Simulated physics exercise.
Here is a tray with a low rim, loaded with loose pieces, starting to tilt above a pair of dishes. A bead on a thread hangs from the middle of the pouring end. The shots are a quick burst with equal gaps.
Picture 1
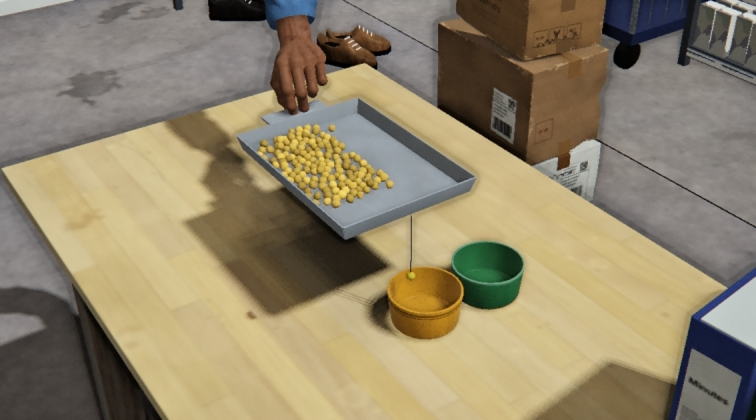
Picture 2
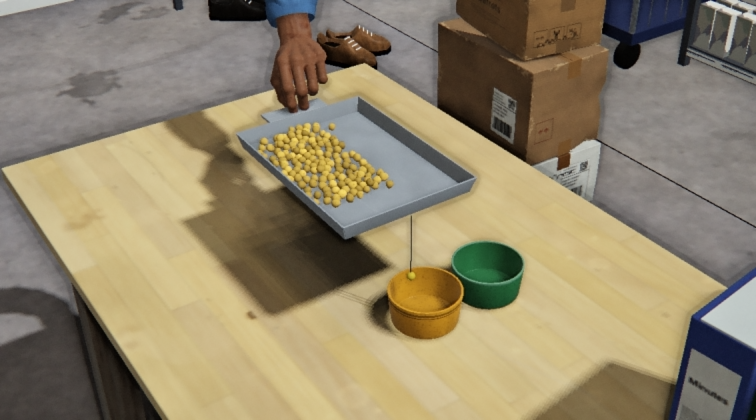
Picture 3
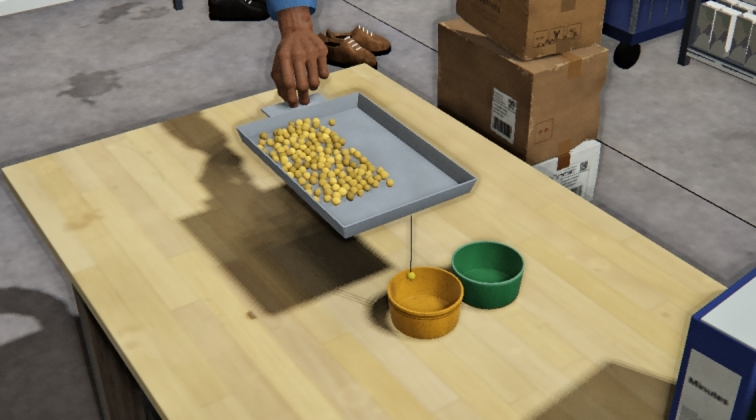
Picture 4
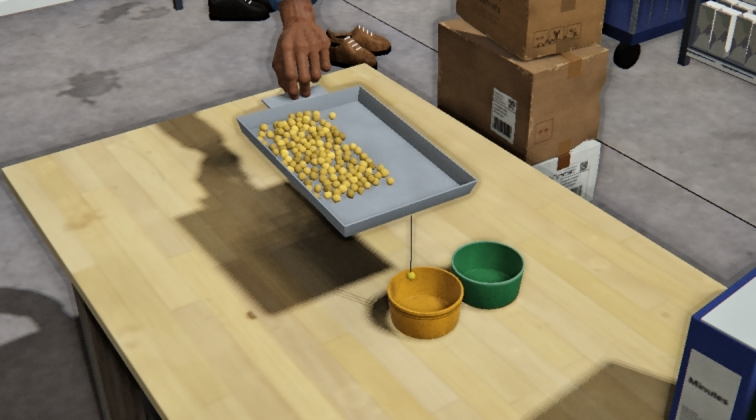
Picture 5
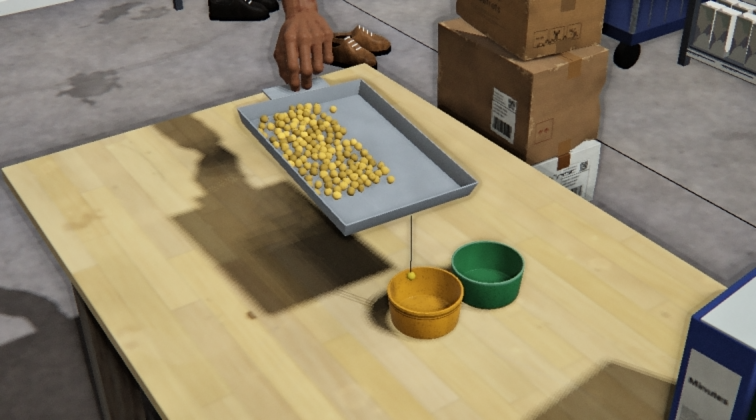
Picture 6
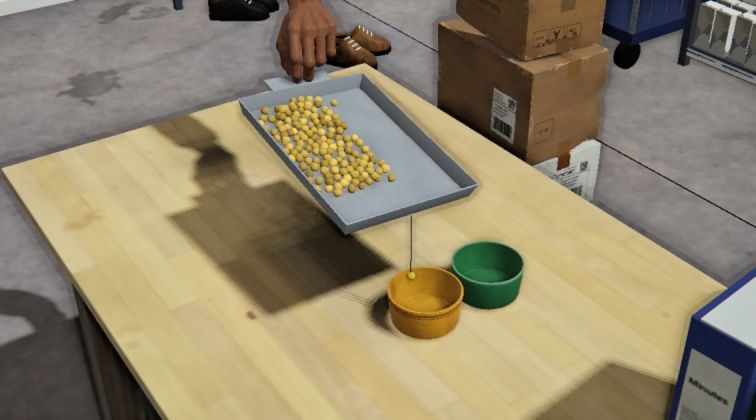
The video shows a hand at the far end of a gray tray of yellow puffed balls above an orange dish and a green dish, slowly raising that end so the tray tilts slightly while the balls stay bunched together.
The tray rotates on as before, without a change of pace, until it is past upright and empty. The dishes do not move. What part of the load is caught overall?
They take the larger part between them.
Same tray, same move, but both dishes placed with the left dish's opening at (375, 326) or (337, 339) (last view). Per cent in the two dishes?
First some 40, then 10 per cent.
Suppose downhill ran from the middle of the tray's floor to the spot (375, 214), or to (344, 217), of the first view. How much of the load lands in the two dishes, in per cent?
Near 10 % and 0 %.
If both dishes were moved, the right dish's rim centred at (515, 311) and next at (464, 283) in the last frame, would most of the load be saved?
First under half, then over half.
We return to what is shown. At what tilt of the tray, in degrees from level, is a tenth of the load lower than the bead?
Around 95° of tilt.
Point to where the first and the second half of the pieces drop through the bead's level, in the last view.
Around (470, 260) and then (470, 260).
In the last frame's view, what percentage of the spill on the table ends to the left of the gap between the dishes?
Some 20 per cent.
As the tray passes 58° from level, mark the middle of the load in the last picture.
At about (427, 177).
Soon after the last picture, tray tipped steeply; nearly all on the tray; a stray few in the right dish; a stray few outside both; a stray few in the air.
A little later, tray tipped right over; most on the tray; a stray few in the left dish; a small part in the right dish; a stray few outside both; a small part in the air.
Later still, tray tipped past a quarter turn; about a quarter in the left dish; about half in the right dish; about a quarter outside both.
At rest, tray tipped past a quarter turn; about a quarter in the left dish; about half in the right dish; about a quarter outside both.
